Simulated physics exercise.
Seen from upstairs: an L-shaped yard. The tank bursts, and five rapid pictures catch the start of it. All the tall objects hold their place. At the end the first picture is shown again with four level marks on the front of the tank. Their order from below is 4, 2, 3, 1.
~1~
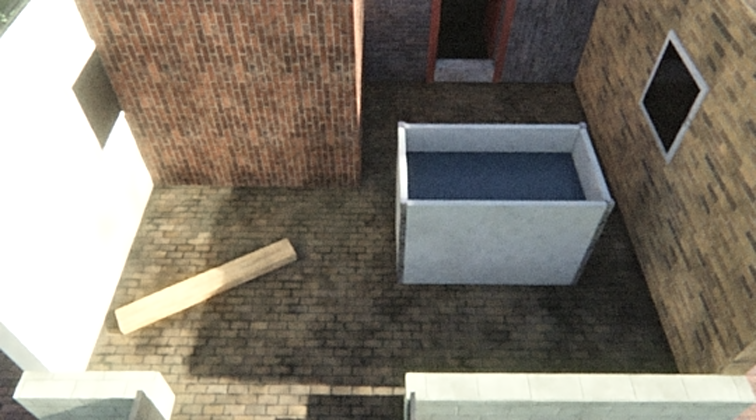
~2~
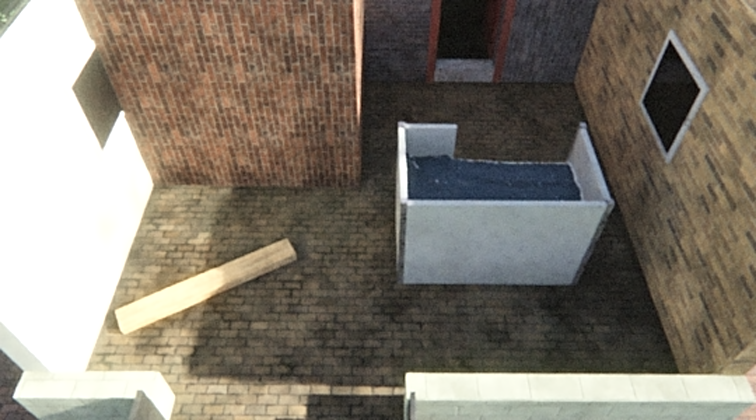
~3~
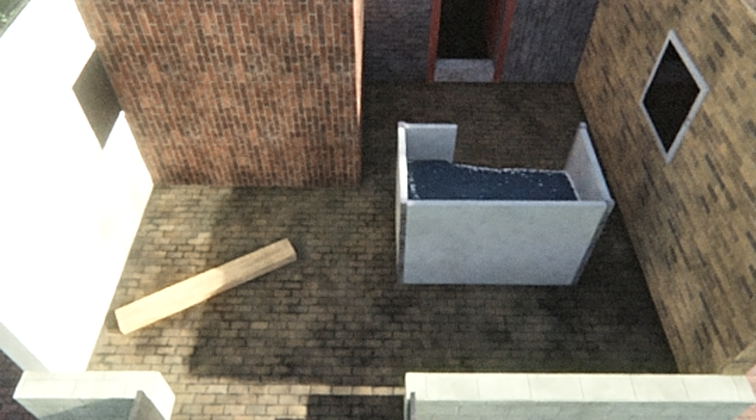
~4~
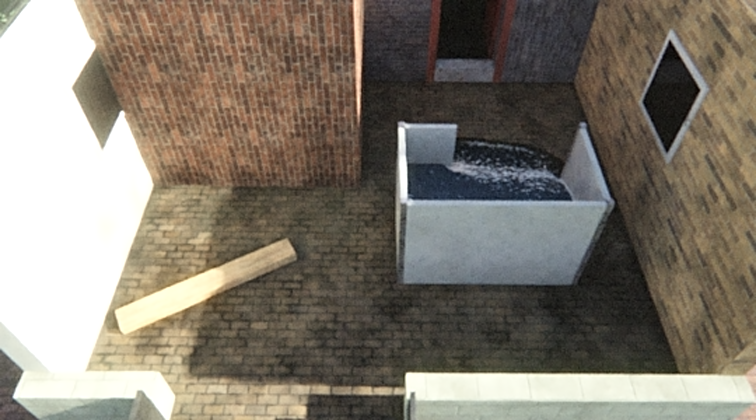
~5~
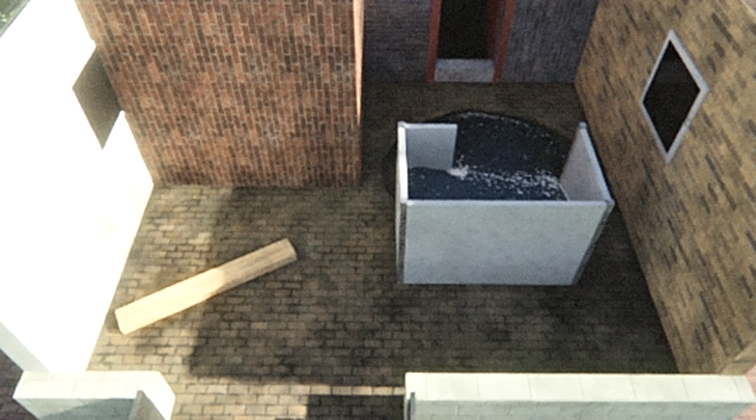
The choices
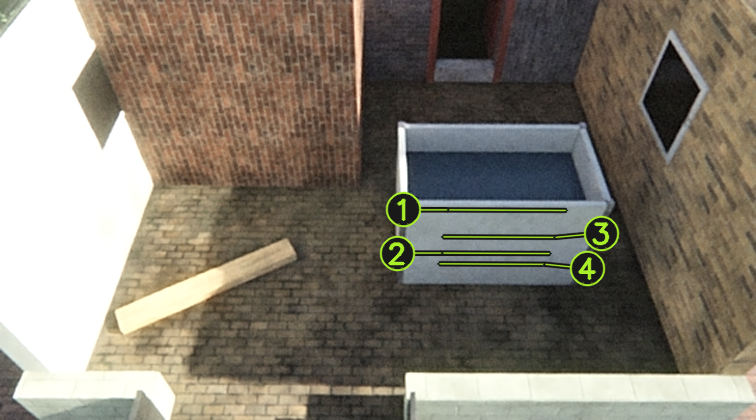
The clip opens on a brick-walled yard seen from above, with a wooden beam lying at left and a pale tank of still, dark water at right. Part of the tank's far side disappears, and the water slumps, churns with white flecks and spreads across the paving behind it.
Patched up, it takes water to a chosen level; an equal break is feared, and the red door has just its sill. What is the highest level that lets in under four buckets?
2.
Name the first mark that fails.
Mark 3.
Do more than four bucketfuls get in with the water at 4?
No, that is safe.
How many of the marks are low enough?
Two of them.
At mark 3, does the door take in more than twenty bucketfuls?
No, less.
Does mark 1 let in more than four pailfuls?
Yes, it does.
On the marked copy, 1 at (506, 210); 2 at (495, 253); 3 at (499, 237); 4 at (492, 264); from the bottom up 4, 2, 3, 1.
With 1, dozens of bucketfuls pour in.
With 2, a bucket or two gets in.
With 3, about 9 bucketfuls get in.
With 4, nothing gets over.
